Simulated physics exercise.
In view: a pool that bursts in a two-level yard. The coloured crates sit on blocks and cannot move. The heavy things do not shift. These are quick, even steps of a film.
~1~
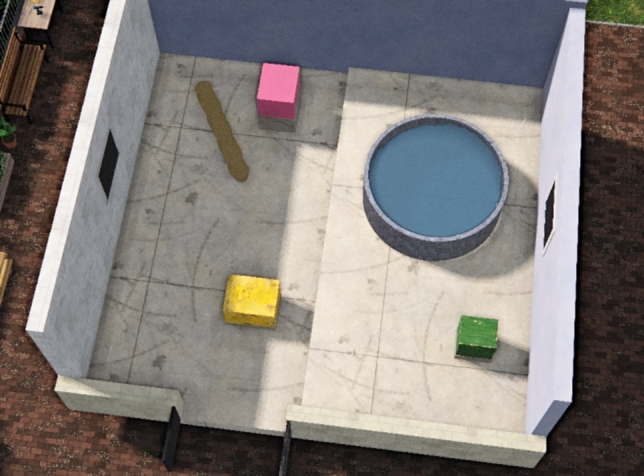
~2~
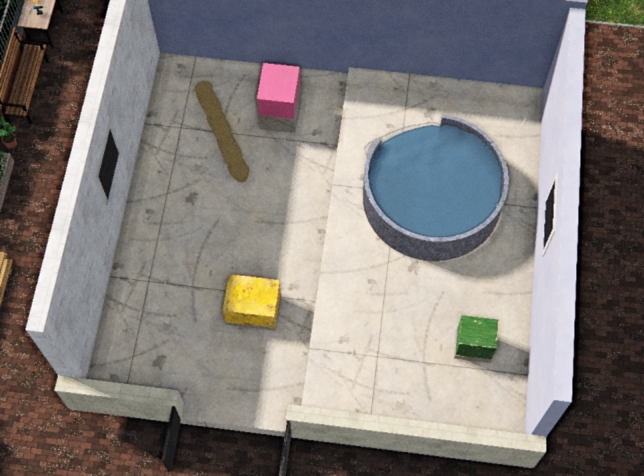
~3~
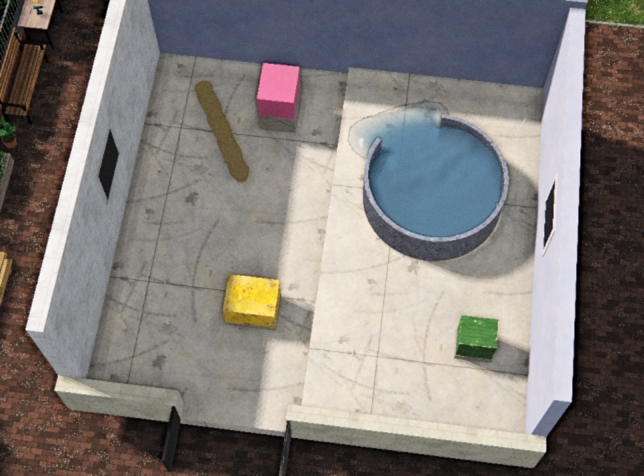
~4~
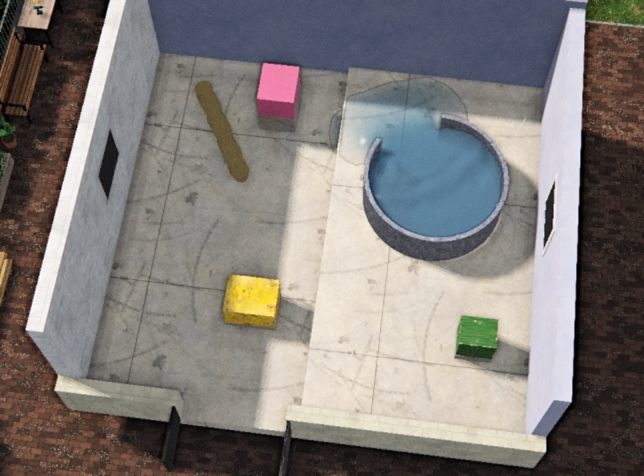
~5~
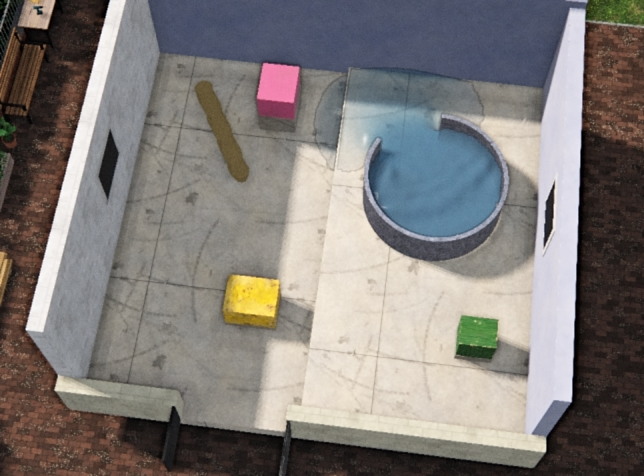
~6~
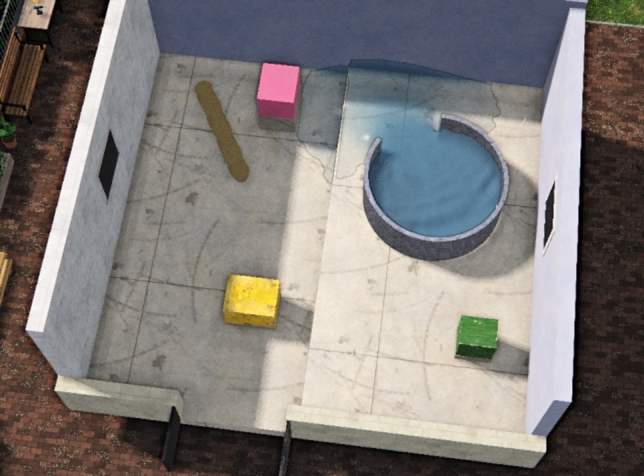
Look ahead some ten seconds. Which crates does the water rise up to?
In the end: The pink crate escapes dry; the green crate escapes dry; the yellow crate is wetted.
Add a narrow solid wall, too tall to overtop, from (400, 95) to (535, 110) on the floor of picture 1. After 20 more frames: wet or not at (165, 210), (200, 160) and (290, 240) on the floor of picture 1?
In turn: Covered, wet, flooded.
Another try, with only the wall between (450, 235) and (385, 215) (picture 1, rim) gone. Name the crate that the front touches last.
The pink one.
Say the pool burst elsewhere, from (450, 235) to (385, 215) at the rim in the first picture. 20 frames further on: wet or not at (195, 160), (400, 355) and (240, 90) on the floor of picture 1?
One after the other: Free of water, under water, clear.
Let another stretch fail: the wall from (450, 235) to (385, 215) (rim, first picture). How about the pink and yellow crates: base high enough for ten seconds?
One by one: The pink one remains dry; the yellow one takes water.
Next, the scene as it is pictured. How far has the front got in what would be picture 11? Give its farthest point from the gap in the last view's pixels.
I would point to (189, 58).
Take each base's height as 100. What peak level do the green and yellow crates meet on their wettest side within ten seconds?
Near 70 and 200 in a hundred.
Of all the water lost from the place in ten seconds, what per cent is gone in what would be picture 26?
Some 0 per cent.
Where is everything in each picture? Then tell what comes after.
The first frame shows the pool at (436, 178) is whole and still.
In the second frame, the front is at a hidden place, out from the gap on the pool's far side.
In the third frame, water pours out on the pool's far side and has run to (440, 108).
In the fourth frame, the front is at (435, 85), out from the gap on the pool's far side.
In the fifth frame, water pours out on the pool's far side and has run to (332, 88).
In the sixth frame, the front is at (315, 72), out from the gap on the pool's far side.
A moment on, water covers 15 % of the floor; the pink crate water round its plinth, the green crate not reached, the yellow crate not reached.
Next, water covers 25 % of the floor; the pink crate water round its plinth, the green crate not reached, the yellow crate not reached.
Then, water covers 50 % of the floor; the pink crate water round its plinth, the green crate not reached, the yellow crate not reached.
Later, water covers 80 % of the floor; the pink crate water round its plinth, the green crate water round its plinth, the yellow crate water round its plinth.
In the end, water covers 90 % of the floor; the pink crate stayed above the water, the green crate stayed above the water, the yellow crate was topped.
